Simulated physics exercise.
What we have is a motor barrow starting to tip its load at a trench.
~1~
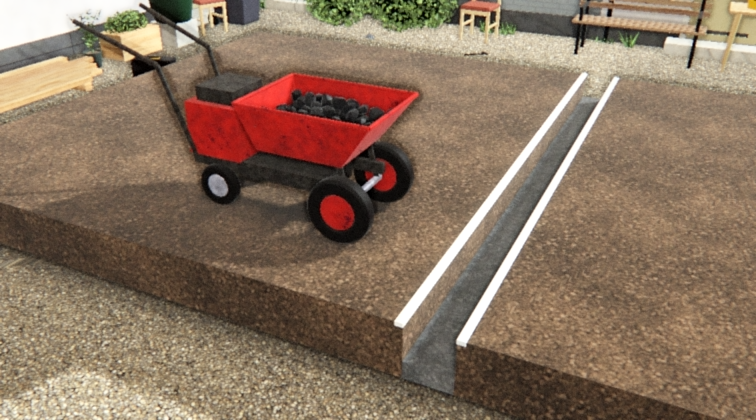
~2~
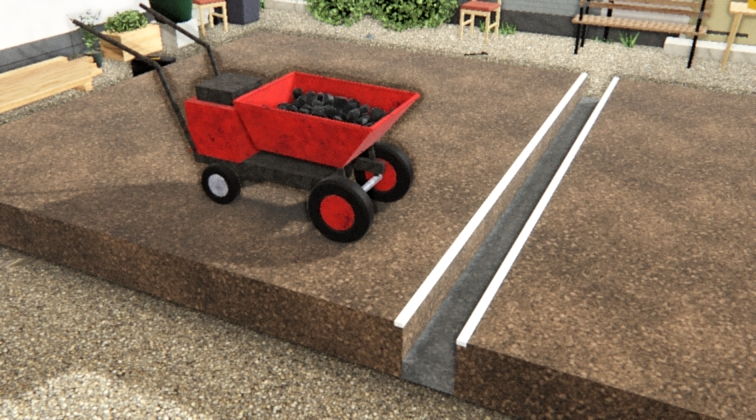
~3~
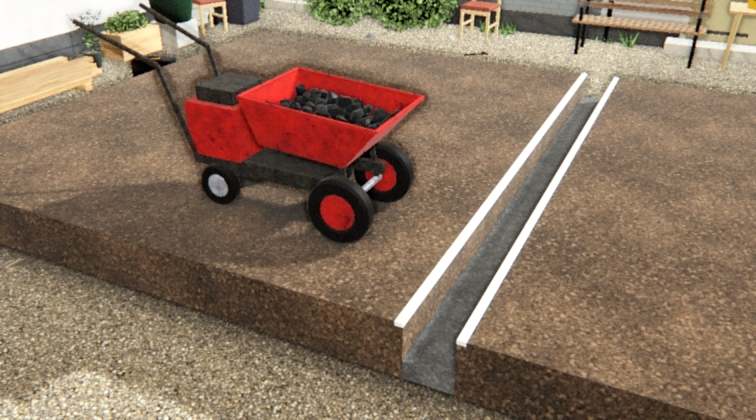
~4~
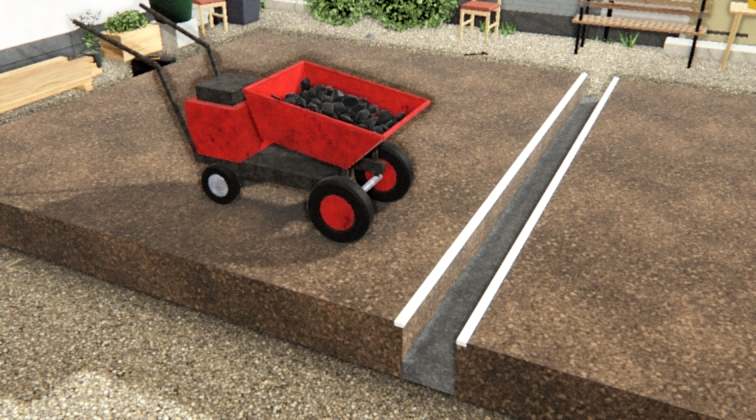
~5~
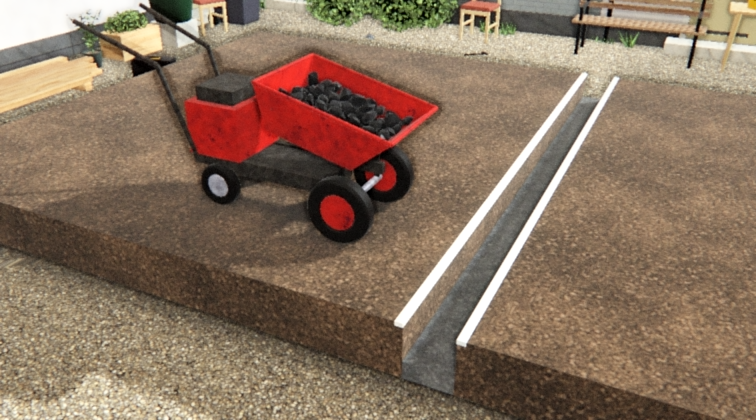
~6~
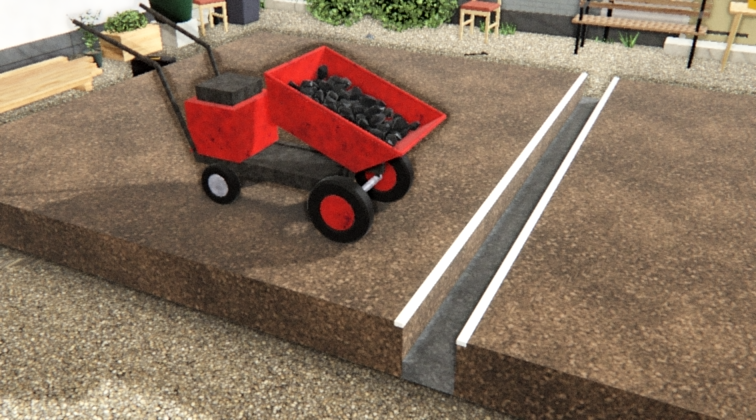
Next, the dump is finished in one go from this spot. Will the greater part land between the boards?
Between the edges lies the larger part of the load.
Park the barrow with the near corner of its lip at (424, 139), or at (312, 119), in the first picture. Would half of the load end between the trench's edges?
One: Below a half. Two: Less than half.
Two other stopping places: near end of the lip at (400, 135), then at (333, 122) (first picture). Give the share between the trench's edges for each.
First some 70, then 40 per cent.
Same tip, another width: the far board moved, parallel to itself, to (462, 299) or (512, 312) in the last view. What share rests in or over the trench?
Near 70 % and 100 %.
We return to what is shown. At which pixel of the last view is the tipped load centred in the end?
Close to (480, 269).
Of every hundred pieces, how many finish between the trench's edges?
Roughly 95 in a hundred.
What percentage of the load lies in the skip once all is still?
About 0 per cent.
Just after the last frame, skip tipped steeply; every one in the skip.
A moment on, skip tipped right over; the larger part in the skip; just a few short of the trench; about a tenth in or heaped over the trench; just a few falling.
Further on, skip tipped right over; about a tenth in the skip; just a few short of the trench; the larger part in or heaped over the trench.
When it is over, skip tipped right over; just a few short of the trench; almost all in or heaped over the trench; not one beyond it.
